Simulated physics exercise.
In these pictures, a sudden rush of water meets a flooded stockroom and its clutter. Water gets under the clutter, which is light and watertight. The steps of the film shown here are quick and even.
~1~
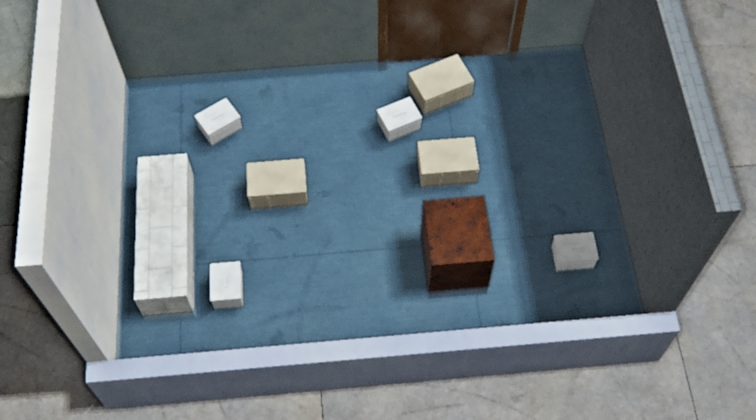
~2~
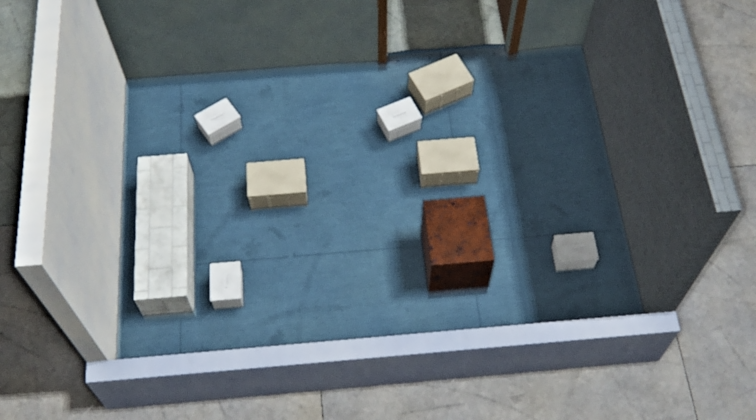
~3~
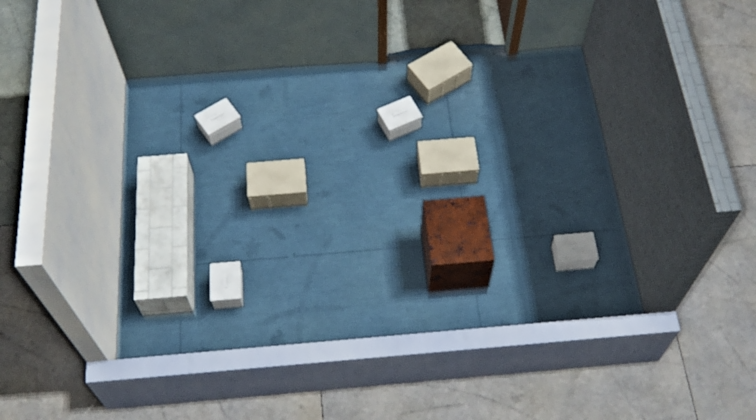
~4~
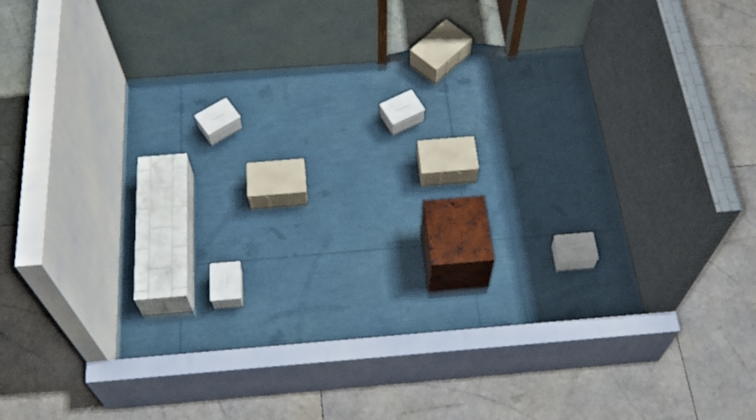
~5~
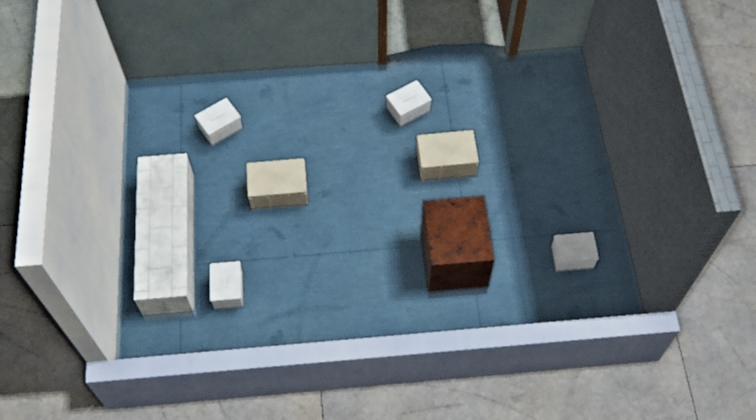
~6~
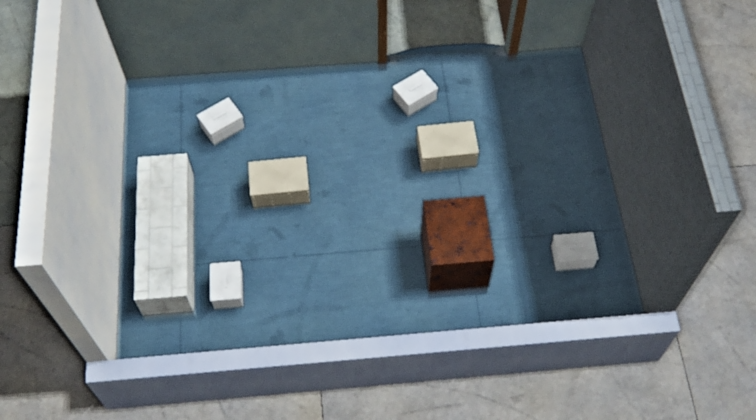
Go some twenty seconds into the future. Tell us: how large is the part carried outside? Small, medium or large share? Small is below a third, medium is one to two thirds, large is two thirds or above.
A large share.
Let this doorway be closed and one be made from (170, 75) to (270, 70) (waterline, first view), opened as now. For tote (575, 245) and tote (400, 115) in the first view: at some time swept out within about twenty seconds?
Well, the first ends up in the room and the second ends up out of the room.
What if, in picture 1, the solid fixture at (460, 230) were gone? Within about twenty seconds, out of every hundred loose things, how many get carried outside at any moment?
About 70 per cent.
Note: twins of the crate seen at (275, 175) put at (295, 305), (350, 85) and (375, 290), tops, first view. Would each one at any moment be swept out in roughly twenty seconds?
Remains, exits, remains.
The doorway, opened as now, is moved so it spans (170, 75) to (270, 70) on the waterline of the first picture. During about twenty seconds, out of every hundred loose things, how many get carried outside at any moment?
I'd guess around 90 percent.
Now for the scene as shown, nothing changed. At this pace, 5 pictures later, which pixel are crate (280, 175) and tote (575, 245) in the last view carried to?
(301, 158) and (571, 212).
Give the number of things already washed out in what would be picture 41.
The number I arrive at is 5.
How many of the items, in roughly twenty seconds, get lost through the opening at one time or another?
6.
A moment on, 2 of 7 are out; 5 afloat.
Next, 3 of 7 are out; 4 afloat.
Later, 5 of 7 are out; 2 afloat.
In the end, 6 of 7 are out; 1 afloat.
